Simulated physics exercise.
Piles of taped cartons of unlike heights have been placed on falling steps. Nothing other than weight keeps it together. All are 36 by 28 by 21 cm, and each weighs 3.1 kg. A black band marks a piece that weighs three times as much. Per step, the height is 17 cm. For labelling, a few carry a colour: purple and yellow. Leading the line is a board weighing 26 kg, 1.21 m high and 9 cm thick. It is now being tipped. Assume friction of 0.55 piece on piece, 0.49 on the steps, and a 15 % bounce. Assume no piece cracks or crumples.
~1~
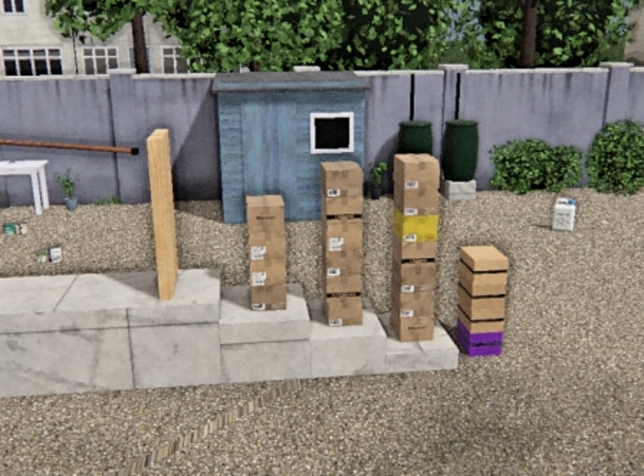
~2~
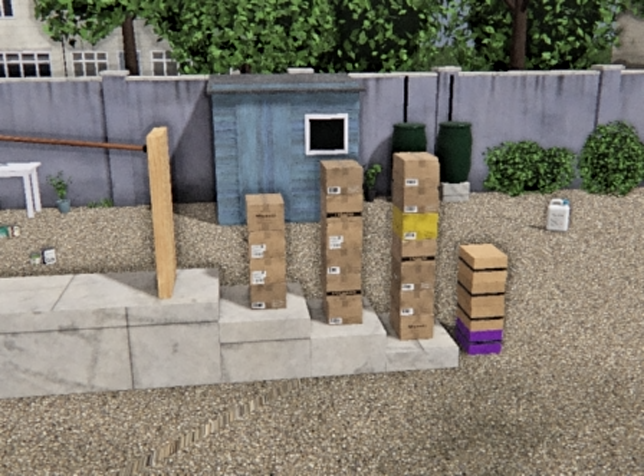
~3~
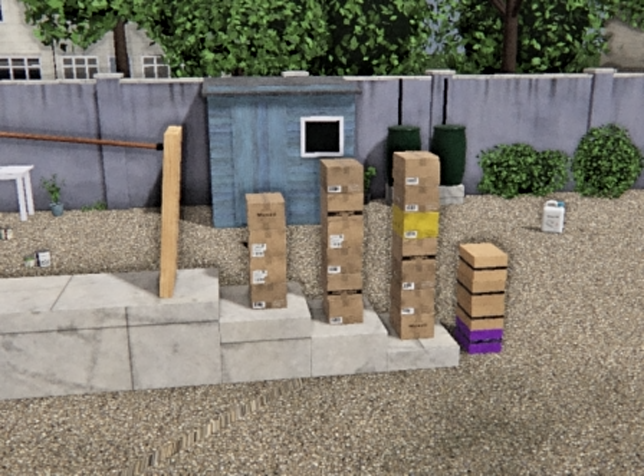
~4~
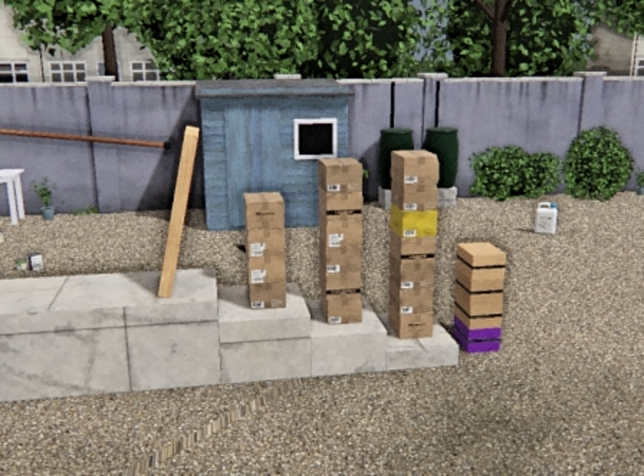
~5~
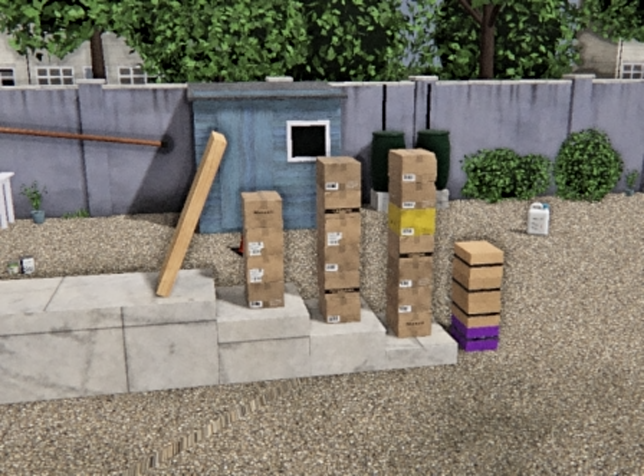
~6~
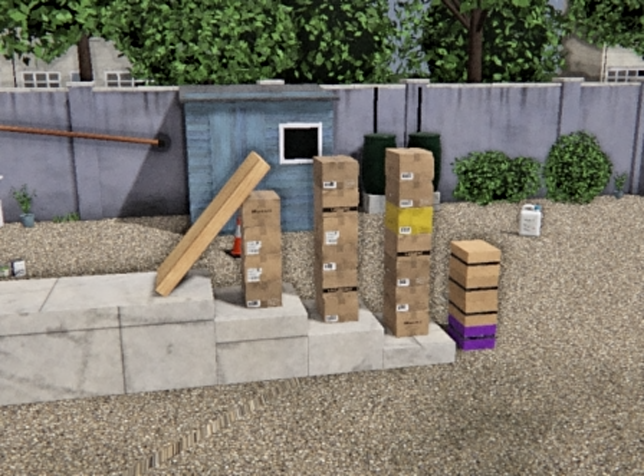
A long pole nudged the top of an upright wooden board on pale stone steps, and the board leaned steadily rightward toward the nearest stack of cartons, while all the stacks stayed still.
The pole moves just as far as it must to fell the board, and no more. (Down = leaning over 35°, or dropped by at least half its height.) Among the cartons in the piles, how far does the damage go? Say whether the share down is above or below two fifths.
Those down make up a greater share than two fifths.
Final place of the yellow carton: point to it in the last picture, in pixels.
Roughly at (560, 323).
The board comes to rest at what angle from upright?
I'd say it's close to 80° from upright.
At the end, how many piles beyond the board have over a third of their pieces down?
All told, the figure is 3.
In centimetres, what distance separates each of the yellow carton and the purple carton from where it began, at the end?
Yellow ends up some 170 cm away; purple ends up some 0 cm away.
Then, 0.92 s past the last view, board 62° from upright; 3 of the 21 cartons down.
Then, 1.42 s past the last view, board 81° from upright; 4 of the 21 cartons down; yellow carton 18° from how it stood.
Then, 2.10 s past the last view, board 81° from upright; 12 of the 21 cartons down; yellow carton upside down.
In the end, board 81° from upright; 12 of the 21 cartons down; purple carton unmoved; yellow carton 1.02 m lower. That is 57 per cent. From the last view, middles, purple carton near (472, 329), yellow carton near (560, 323).
